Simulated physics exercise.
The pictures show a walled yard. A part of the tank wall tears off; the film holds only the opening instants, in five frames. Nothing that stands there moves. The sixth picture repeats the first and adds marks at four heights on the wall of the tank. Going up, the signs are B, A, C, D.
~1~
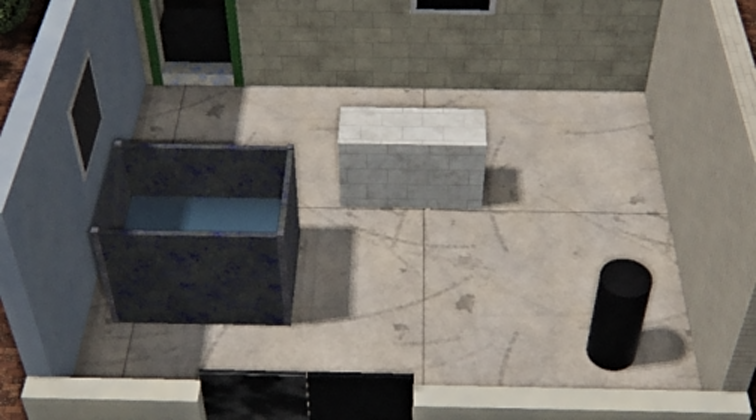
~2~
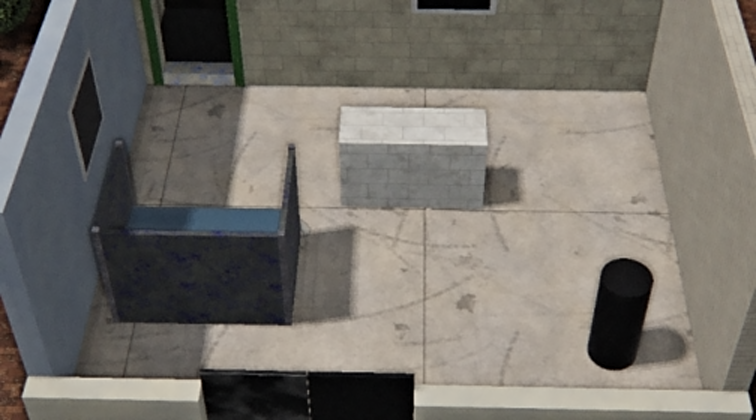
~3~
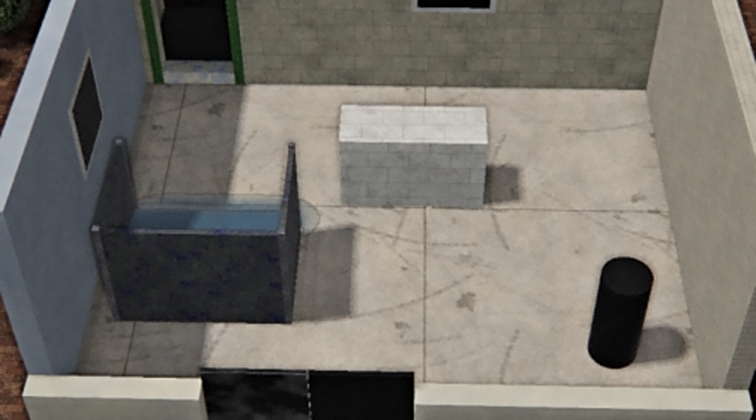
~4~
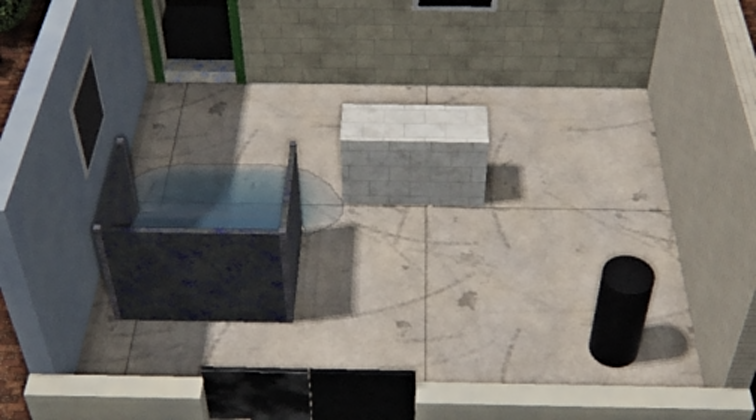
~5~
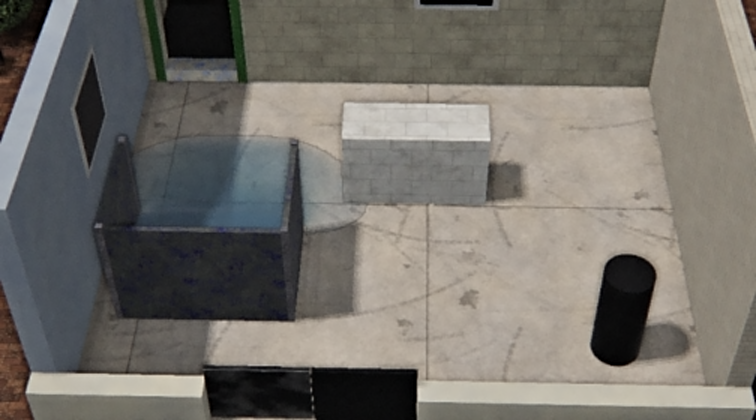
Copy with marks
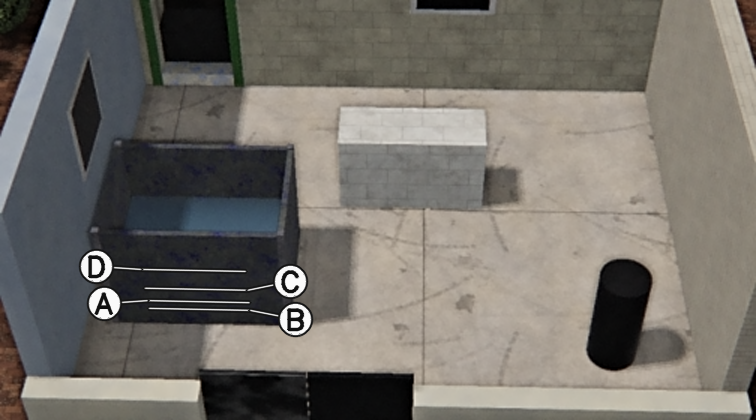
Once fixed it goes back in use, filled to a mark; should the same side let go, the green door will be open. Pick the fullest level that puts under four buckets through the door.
That is level A.
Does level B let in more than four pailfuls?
No, not at all.
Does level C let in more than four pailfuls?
Yes, that goes wrong.
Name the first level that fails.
Here it is level C.
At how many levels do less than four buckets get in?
Two.
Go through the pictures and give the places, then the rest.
Water in the tank at rest, its middle at (203, 236); foot of the green doorway at (199, 85); shut gate at (307, 379), in the first picture.
Water covers 2 % of the ground, its front hidden from here, in the second picture.
Front seen at (312, 219), 4 % of the ground wet, in the third picture.
Front seen at (326, 191), 8 % of the ground wet, in the fourth picture.
Front seen at (320, 164), 13 % of the ground wet, in the fifth picture.
On the marked copy, A at (198, 301); B at (199, 309); C at (196, 289); D at (193, 270); from the bottom up B, A, C, D.
With A, a bucket or two gets in.
With B, nothing gets over.
With C, about 9 bucketfuls get in.
With D, dozens of bucketfuls pour in.
